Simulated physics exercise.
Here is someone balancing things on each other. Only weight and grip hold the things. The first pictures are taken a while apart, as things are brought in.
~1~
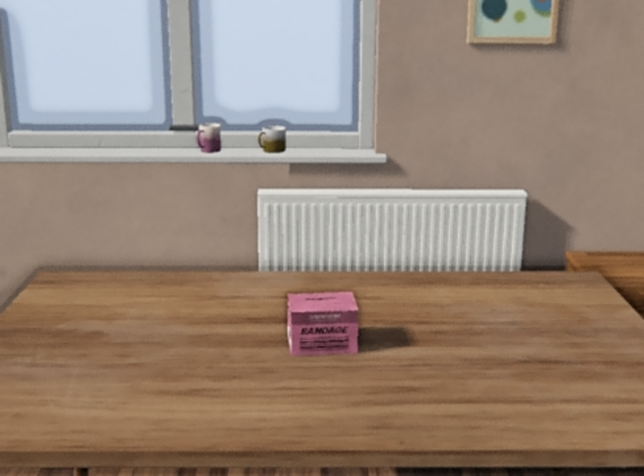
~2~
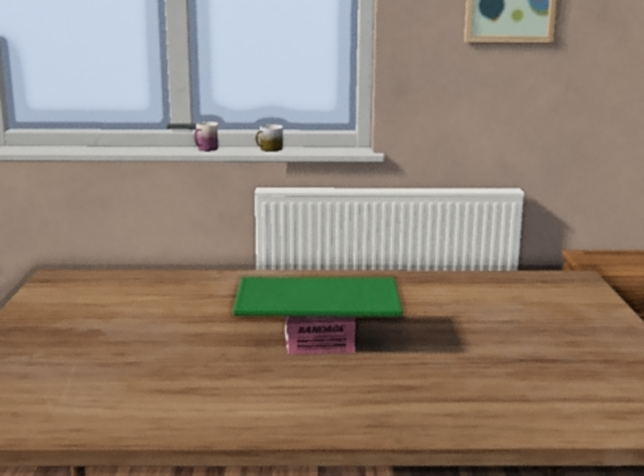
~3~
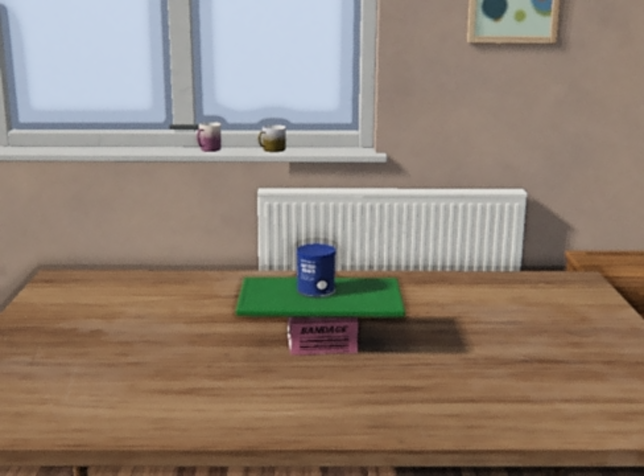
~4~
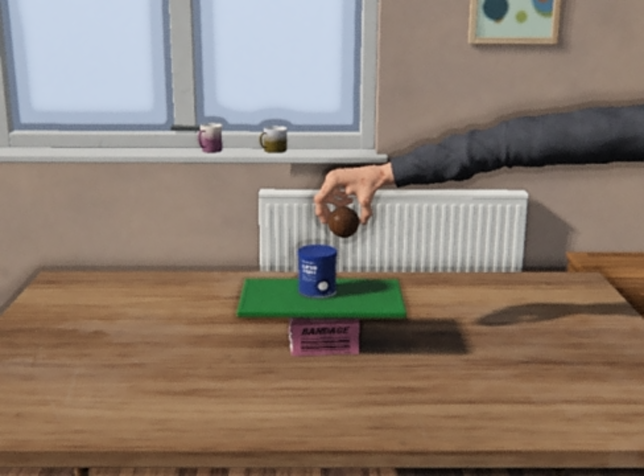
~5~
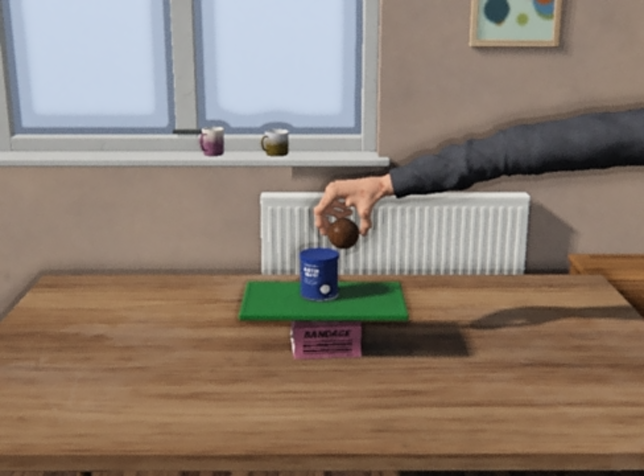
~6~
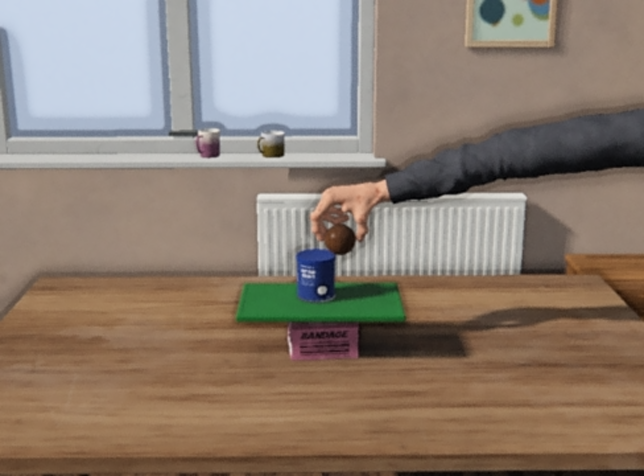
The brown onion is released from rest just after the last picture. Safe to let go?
As it turns out, it loses its balance.
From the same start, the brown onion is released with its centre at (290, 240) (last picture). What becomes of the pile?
Then it loses its balance.
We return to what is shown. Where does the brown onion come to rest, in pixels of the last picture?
Around (360, 281).
Then, 0.40 s later than the last frame, brown onion moved a little near (351, 250).
Then, 0.50 s later than the last frame, brown onion now fallen.
When it is over, fallen, brown onion; the other 3 as before. End places, in pixels of the last picture, brown onion near (361, 281). The pile comes apart.
